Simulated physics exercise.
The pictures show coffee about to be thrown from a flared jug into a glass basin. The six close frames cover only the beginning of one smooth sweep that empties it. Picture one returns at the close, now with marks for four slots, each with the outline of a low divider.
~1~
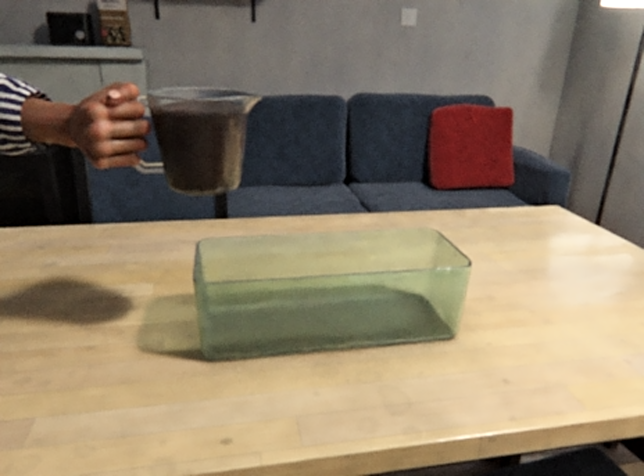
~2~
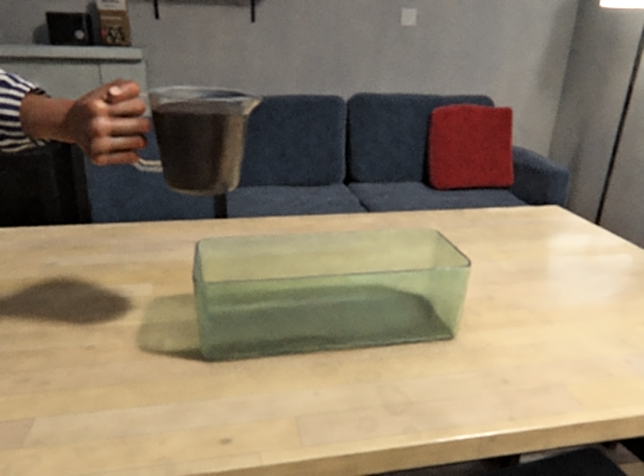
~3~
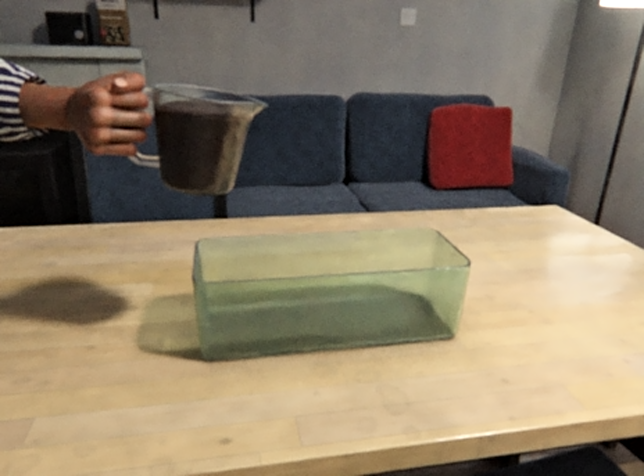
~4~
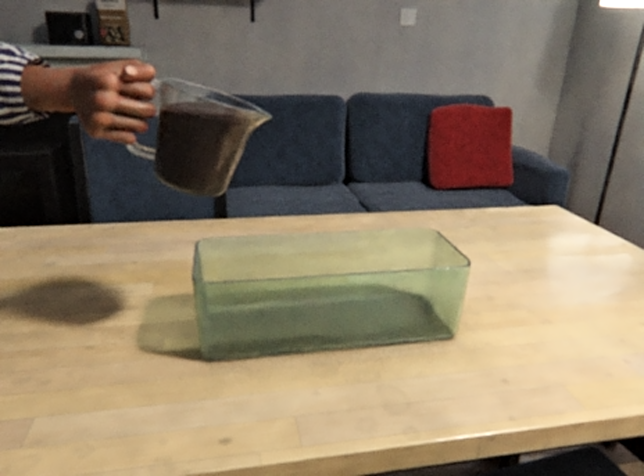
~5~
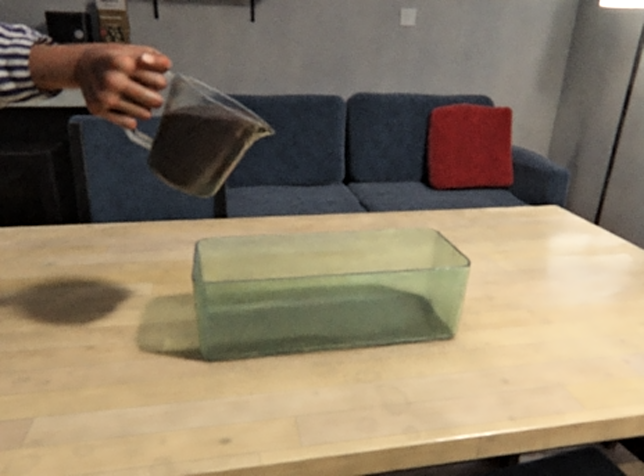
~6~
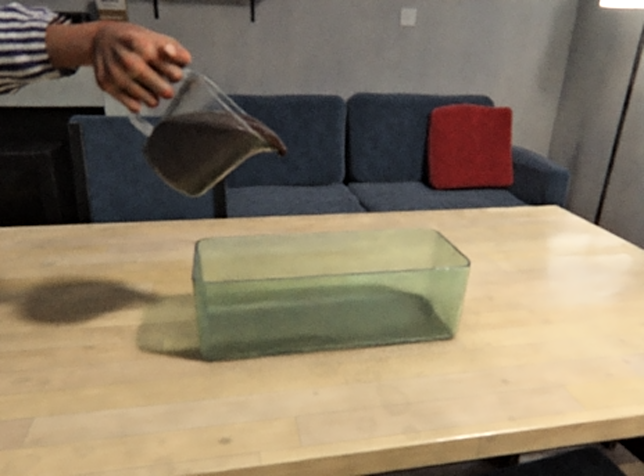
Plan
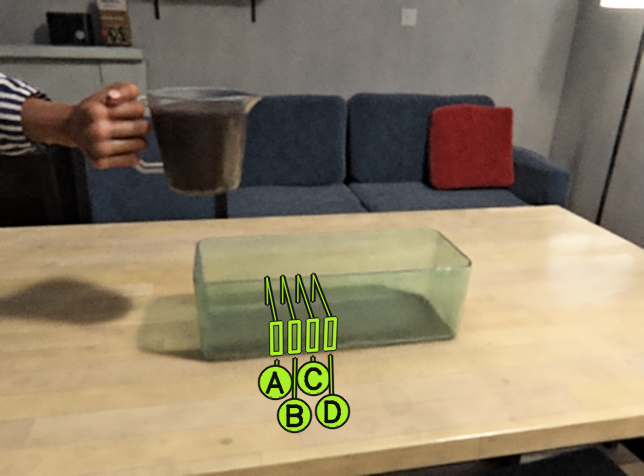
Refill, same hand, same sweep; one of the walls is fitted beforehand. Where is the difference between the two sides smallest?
C is best.
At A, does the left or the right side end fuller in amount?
The right side.
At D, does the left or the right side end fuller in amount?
The left side.
On the marked copy, A at (277, 360); B at (295, 358); C at (312, 357); D at (330, 355).
If A is chosen, about 4 % ends left of the wall and 94 % right of it.
If B is chosen, about 16 % ends left of the wall and 83 % right of it.
If C is chosen, about 52 % ends left of the wall and 46 % right of it.
If D is chosen, about 76 % ends left of the wall and 19 % right of it; 5 % is lost outside.
